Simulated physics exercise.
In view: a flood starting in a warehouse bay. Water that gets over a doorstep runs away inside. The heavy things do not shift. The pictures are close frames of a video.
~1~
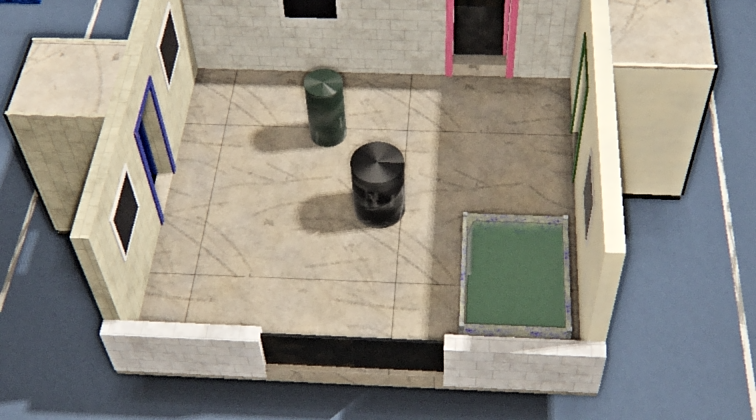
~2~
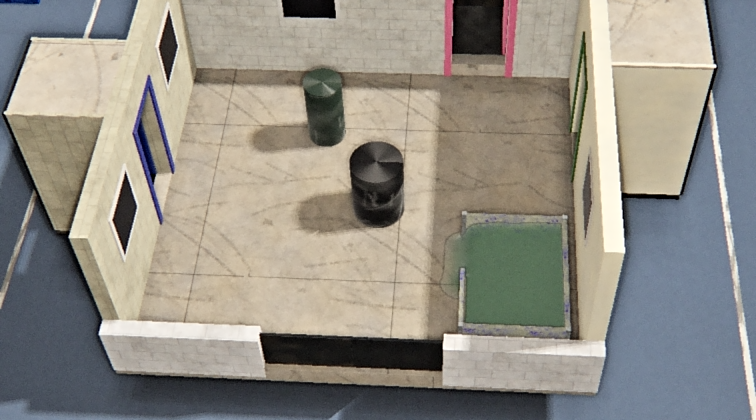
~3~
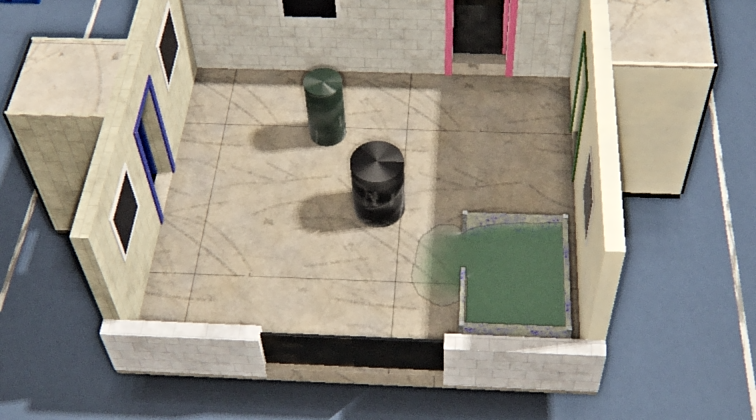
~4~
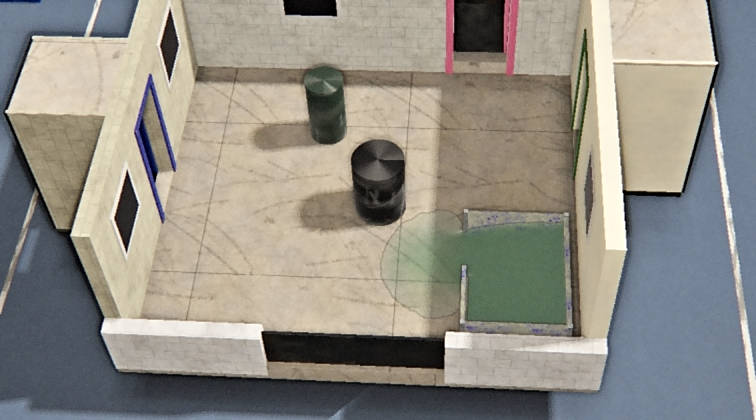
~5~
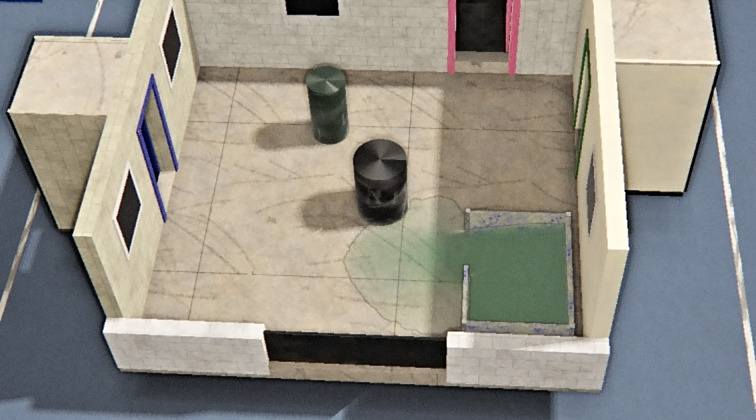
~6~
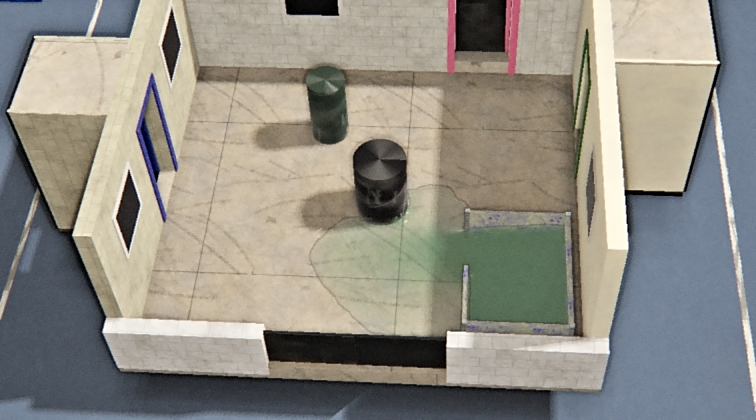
Green liquid pours from a gap in the tank's left side and spreads across the floor.
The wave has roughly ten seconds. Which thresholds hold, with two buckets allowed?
The blue door takes more than that; the pink door stays under that; the green door stays under that.
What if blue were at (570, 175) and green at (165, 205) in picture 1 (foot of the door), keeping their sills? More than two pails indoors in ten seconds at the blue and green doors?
The blue door is under; the green door is over.
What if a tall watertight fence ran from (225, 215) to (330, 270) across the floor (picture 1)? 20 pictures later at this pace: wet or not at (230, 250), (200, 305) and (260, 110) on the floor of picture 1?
In turn: No water, under water, awash.
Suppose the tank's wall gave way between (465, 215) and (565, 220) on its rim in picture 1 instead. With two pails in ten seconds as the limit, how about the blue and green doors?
In short: The blue one stays under, the green one floods.
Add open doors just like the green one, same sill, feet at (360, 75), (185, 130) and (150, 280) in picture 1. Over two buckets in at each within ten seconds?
As listed: Lets less in, keeps below it, lets more in.
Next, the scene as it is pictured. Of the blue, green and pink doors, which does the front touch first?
That is the one in blue.
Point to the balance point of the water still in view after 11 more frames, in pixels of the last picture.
Roughly at (407, 267).
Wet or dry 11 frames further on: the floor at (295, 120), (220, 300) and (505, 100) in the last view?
In that order: Clear, flooded, not flooded.
A moment on, water covers 30 % of the floor; the blue door not reached, the pink door not reached, the green door not reached.
Next, water covers 50 % of the floor; the blue door under two buckets in, the pink door not reached, the green door not reached.
Then, water covers 50 % of the floor; the blue door over two buckets in, the pink door wet at the sill, nothing in, the green door not reached.
Later, water covers 65 % of the floor; the blue door over two buckets in, the pink door wet at the sill, nothing in, the green door not reached.
In the end, water covers 90 % of the floor; the blue door over two buckets in, the pink door wet at the sill, nothing in, the green door wet at the sill, nothing in.
